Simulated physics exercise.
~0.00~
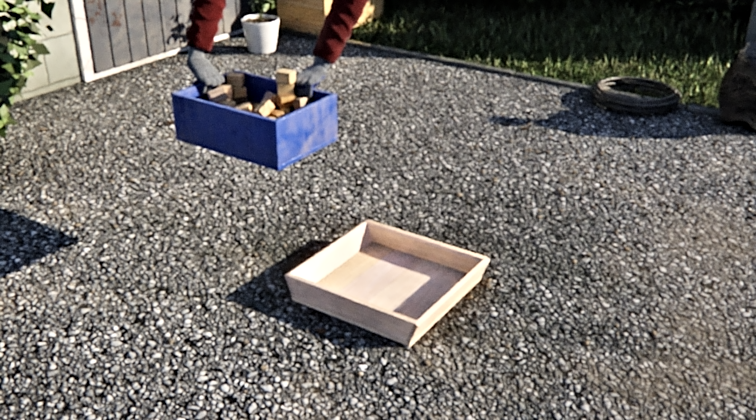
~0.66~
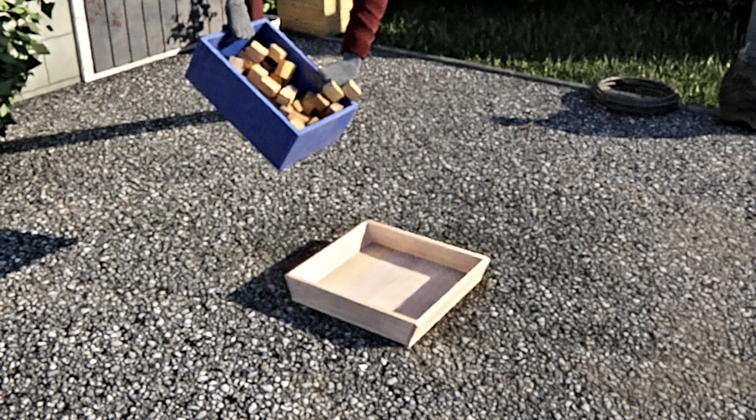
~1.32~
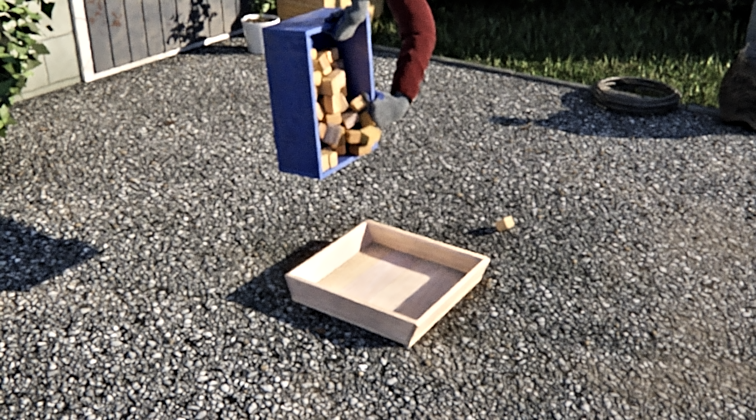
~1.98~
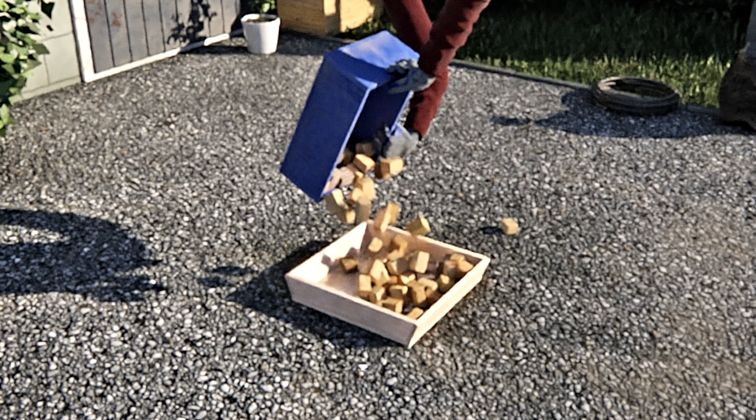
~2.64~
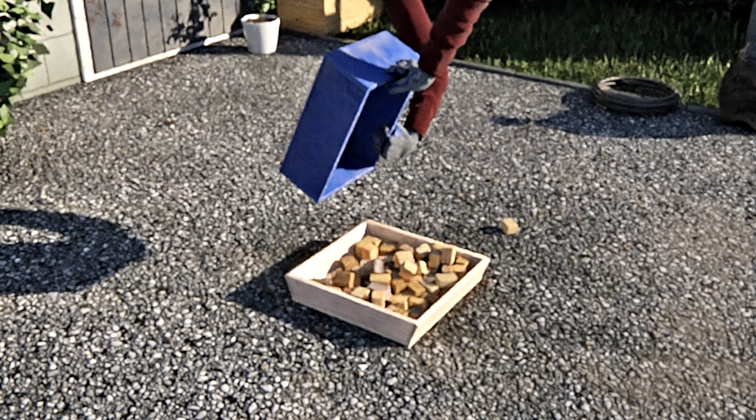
A blue box full of small wooden blocks, held by two gloved hands, rises slightly and tips steeply to the right over an empty wooden tray on gravel. One block drops outside first, then the rest pour down, leaving the tray filled and that block lying on the gravel behind it.
